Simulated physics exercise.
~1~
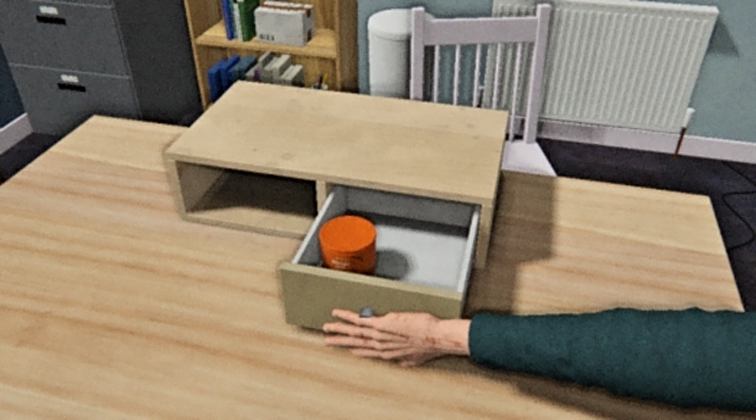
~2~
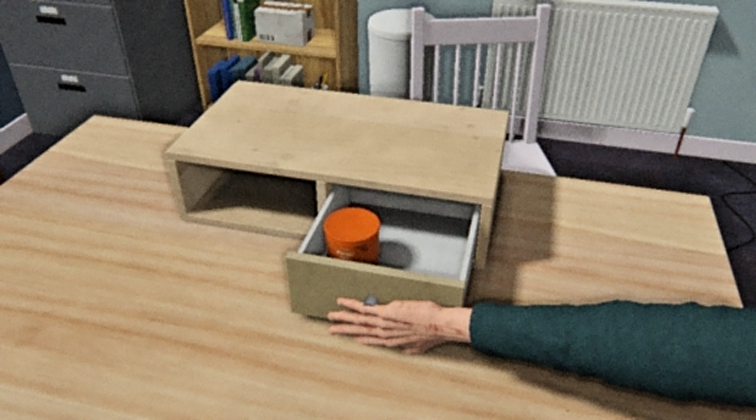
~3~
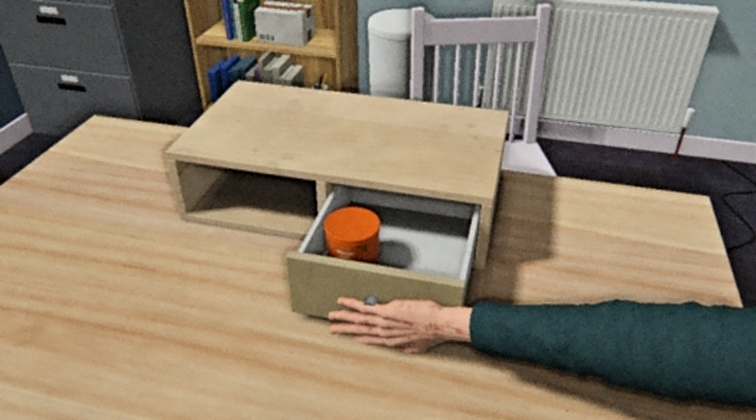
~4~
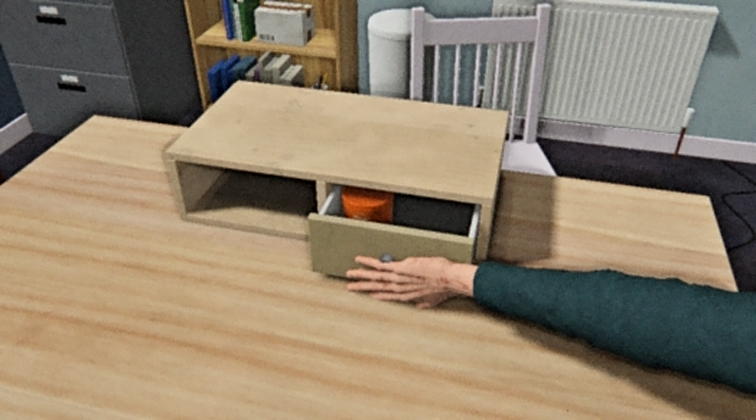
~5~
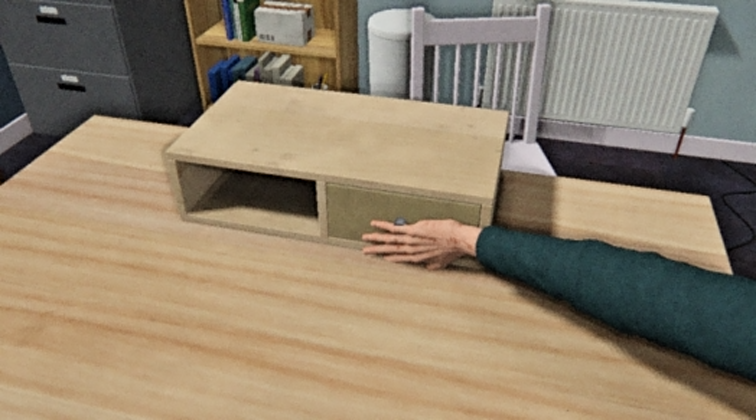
The footage shows a hand in a dark green sleeve pushing an open drawer holding an orange tub into a wooden chest on a table. The drawer slides steadily inward, carrying the tub out of sight, until it shuts flush with the hand still at its front.
